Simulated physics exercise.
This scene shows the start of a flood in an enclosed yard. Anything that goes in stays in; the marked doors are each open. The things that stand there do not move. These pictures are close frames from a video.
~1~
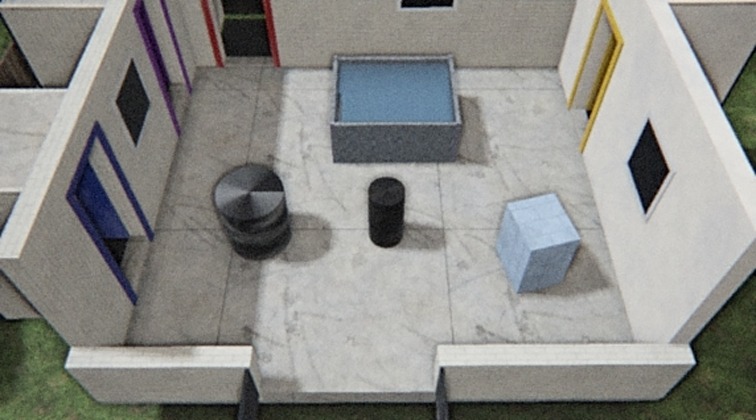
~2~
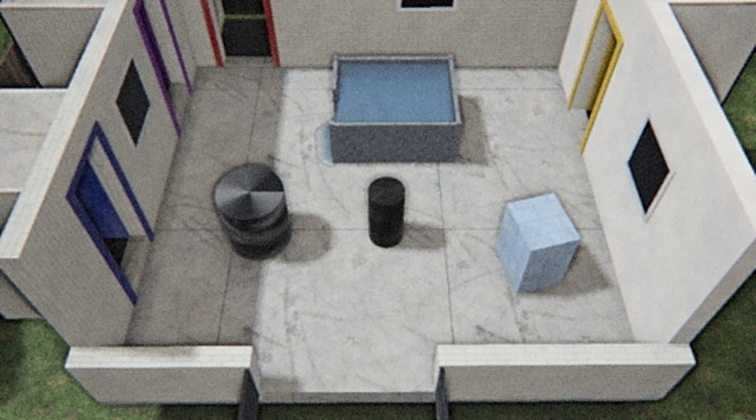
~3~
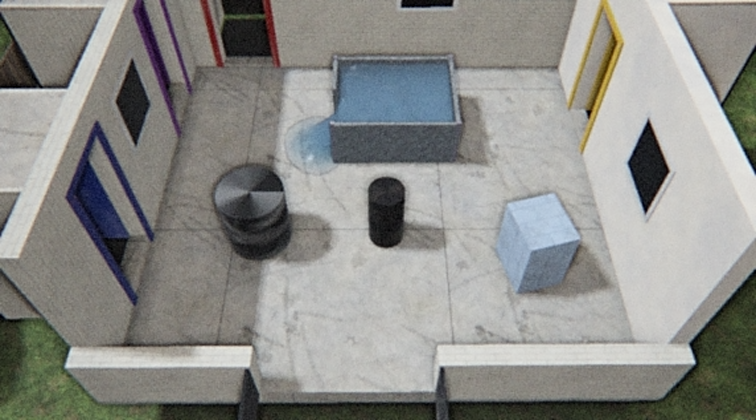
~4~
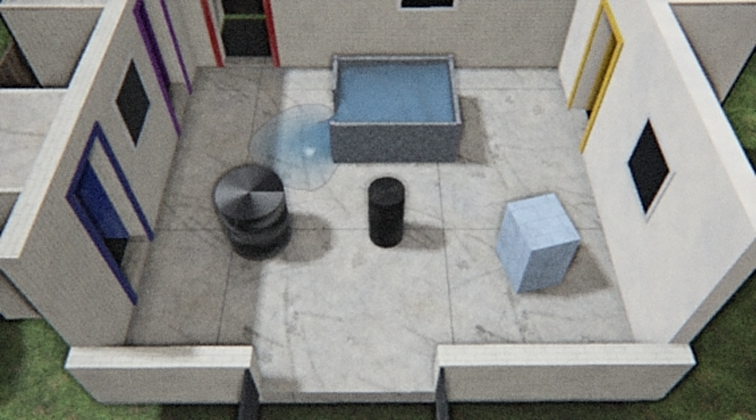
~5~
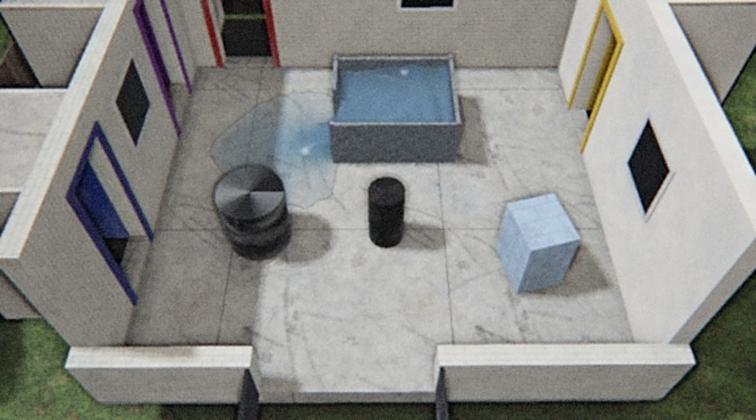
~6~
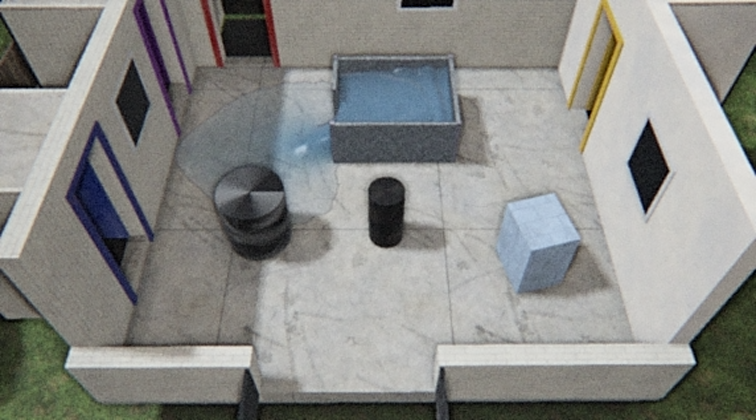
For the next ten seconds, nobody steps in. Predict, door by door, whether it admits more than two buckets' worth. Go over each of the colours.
The yellow door admits two or fewer, the purple door admits two or fewer, the red door admits more than two, the blue door admits two or fewer.
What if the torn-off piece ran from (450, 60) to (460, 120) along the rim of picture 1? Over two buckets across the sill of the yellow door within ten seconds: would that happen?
With the breach moved, the yellow one overshoots.
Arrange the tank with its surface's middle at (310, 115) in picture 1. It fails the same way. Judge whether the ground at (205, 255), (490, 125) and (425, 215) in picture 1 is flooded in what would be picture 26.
In that order: Reached by the flood, not reached, not reached.
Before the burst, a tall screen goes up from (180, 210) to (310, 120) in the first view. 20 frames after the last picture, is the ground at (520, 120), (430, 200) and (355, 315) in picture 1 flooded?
Taking the points in order, they are high and dry, inundated and inundated.
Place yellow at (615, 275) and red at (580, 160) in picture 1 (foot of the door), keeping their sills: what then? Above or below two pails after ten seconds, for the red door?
Note: Red does not reach the limit.
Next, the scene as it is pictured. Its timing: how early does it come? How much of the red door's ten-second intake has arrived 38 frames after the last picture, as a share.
Around 75 percent.
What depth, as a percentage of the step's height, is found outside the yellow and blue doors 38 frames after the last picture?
First around 10 percent, second around 40 percent.
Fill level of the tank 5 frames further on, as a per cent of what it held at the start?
By my count, 66 per cent.
A moment on, water covers 25 % of the floor; the yellow door not reached, the purple door wet at the sill, nothing in, the red door wet at the sill, nothing in, the blue door wet at the sill, nothing in.
Next, water covers 30 % of the floor; the yellow door not reached, the purple door wet at the sill, nothing in, the red door under two buckets in, the blue door wet at the sill, nothing in.
Then, water covers 40 % of the floor; the yellow door not reached, the purple door wet at the sill, nothing in, the red door over two buckets in, the blue door wet at the sill, nothing in.
Later, water covers 70 % of the floor; the yellow door not reached, the purple door wet at the sill, nothing in, the red door far over two buckets in, the blue door wet at the sill, nothing in.
In the end, water covers 90 % of the floor; the yellow door wet at the sill, nothing in, the purple door wet at the sill, nothing in, the red door far over two buckets in, the blue door wet at the sill, nothing in.
